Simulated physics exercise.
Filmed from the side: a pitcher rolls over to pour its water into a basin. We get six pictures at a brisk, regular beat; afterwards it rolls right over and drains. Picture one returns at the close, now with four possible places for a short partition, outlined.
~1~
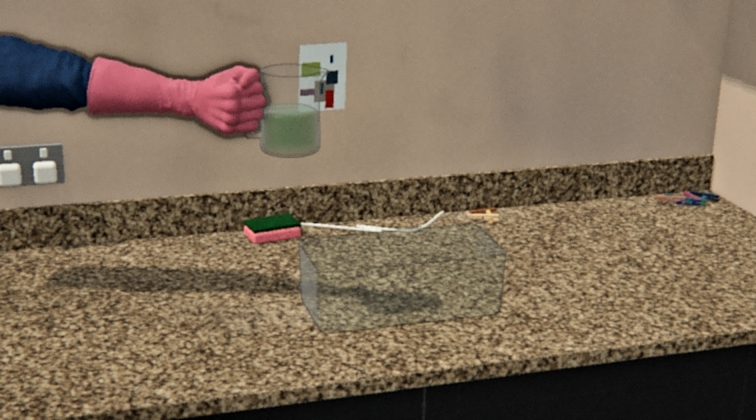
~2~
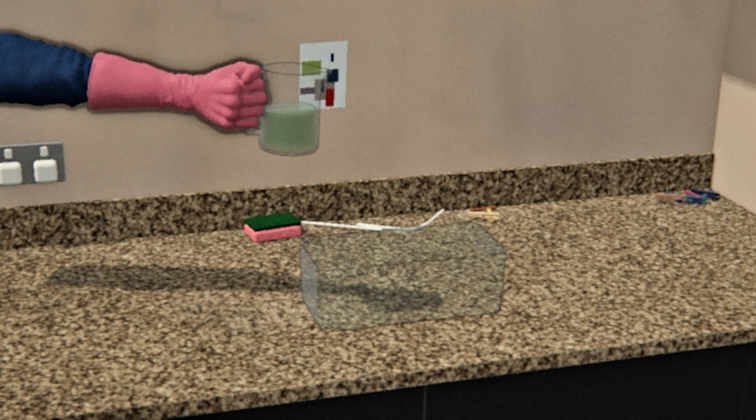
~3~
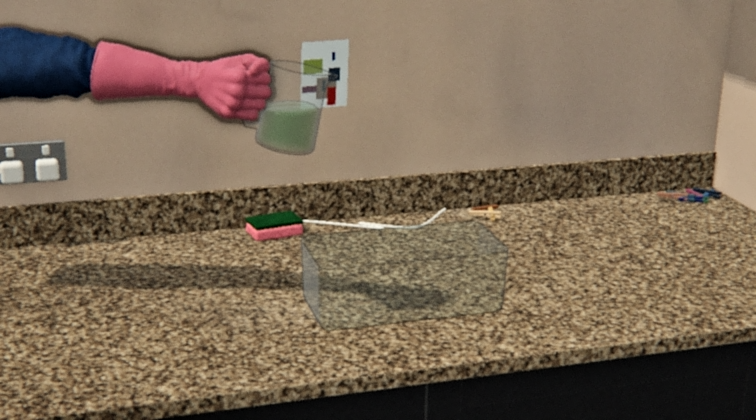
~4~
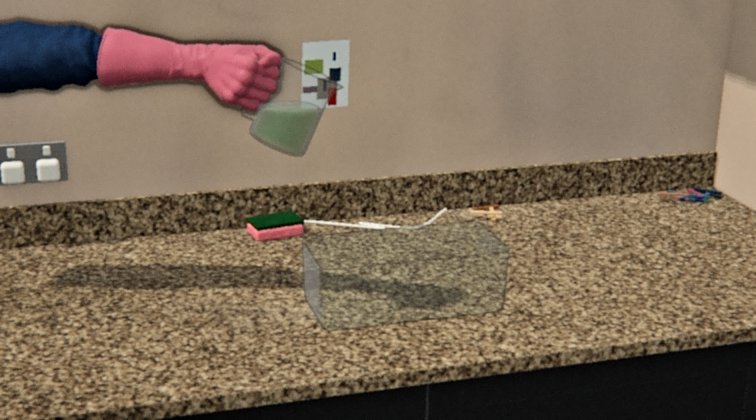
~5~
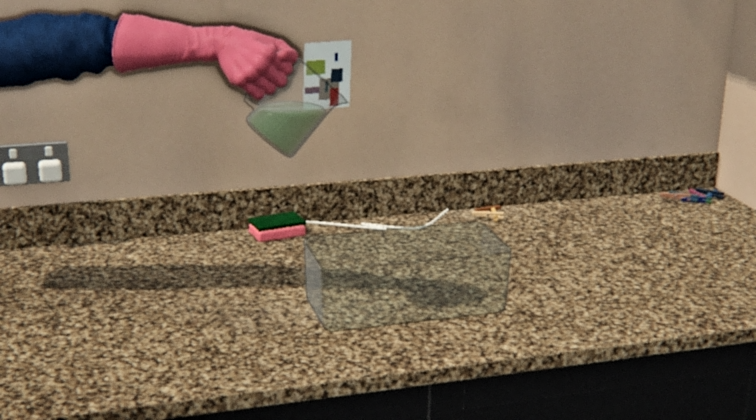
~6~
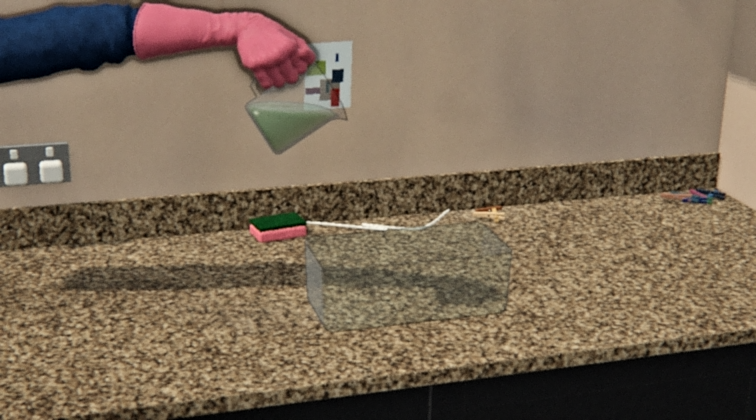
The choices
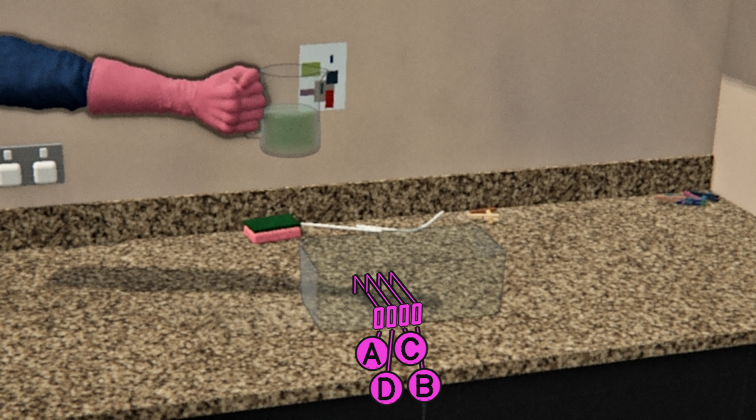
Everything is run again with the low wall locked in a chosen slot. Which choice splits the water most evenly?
D beats the others.
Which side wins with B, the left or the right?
The left side.
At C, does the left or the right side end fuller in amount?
More ends on the left.
In magenta, A at (379, 331); B at (417, 327); C at (404, 329); D at (392, 330).
Choosing A, about 13 % ends left of the wall and 81 % right of it; 6 % is lost outside.
Choosing B, about 81 % ends left of the wall and 10 % right of it; 9 % is lost outside.
Choosing C, about 81 % ends left of the wall and 11 % right of it; 8 % is lost outside.
Choosing D, about 52 % ends left of the wall and 46 % right of it; 3 % is lost outside.
